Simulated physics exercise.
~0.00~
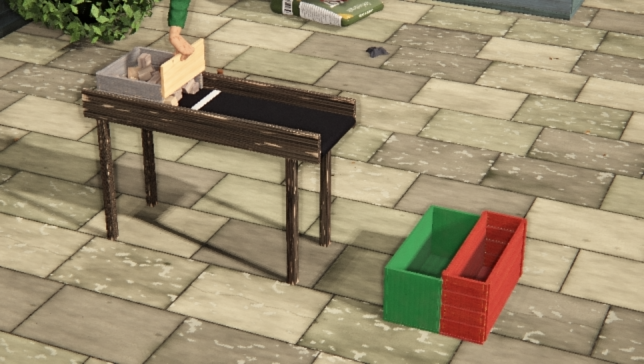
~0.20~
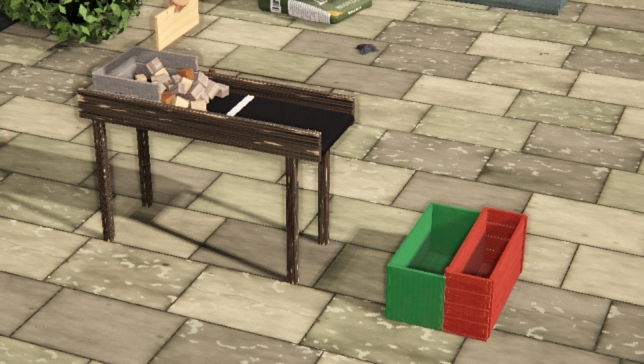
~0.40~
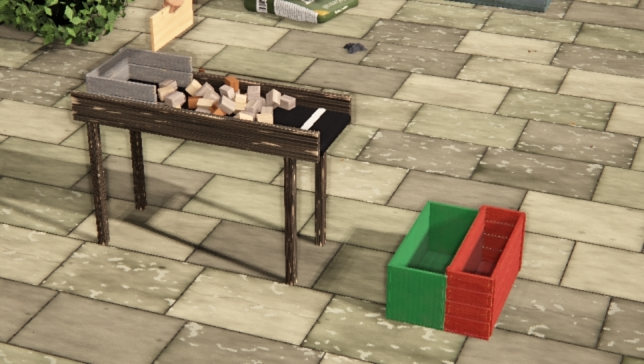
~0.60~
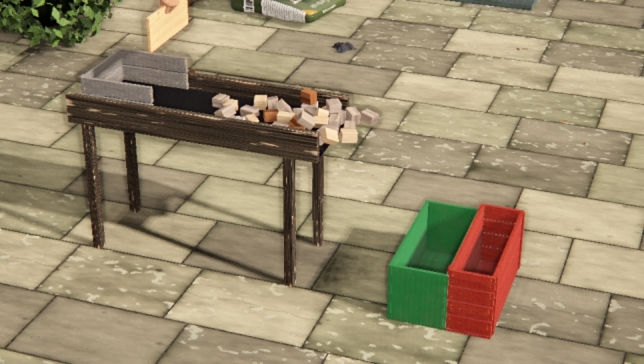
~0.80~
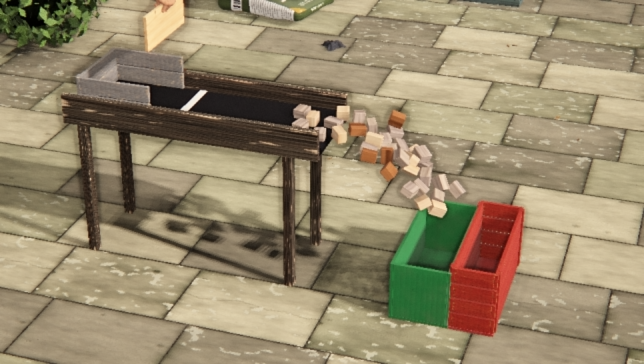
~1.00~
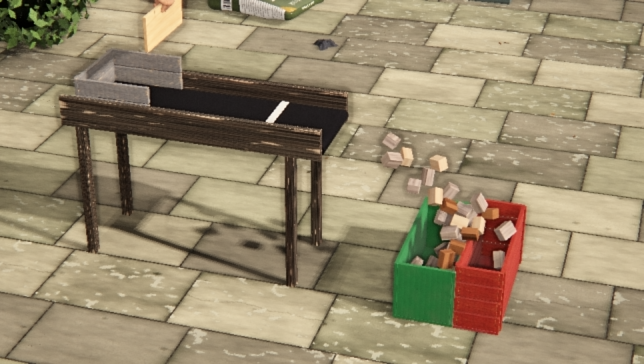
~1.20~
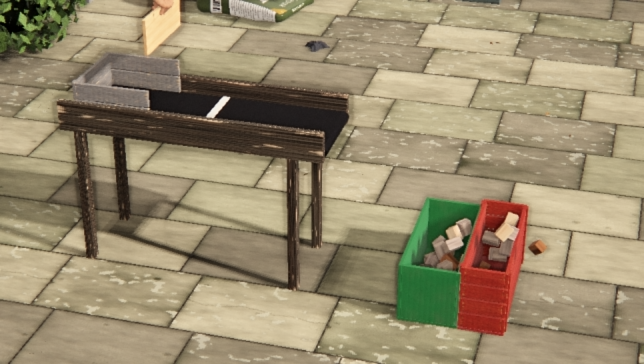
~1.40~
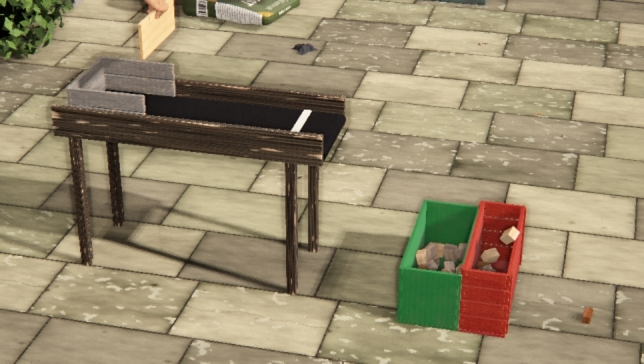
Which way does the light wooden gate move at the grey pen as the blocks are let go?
The gate moves upwards, lifted clear of the pen by a hand.
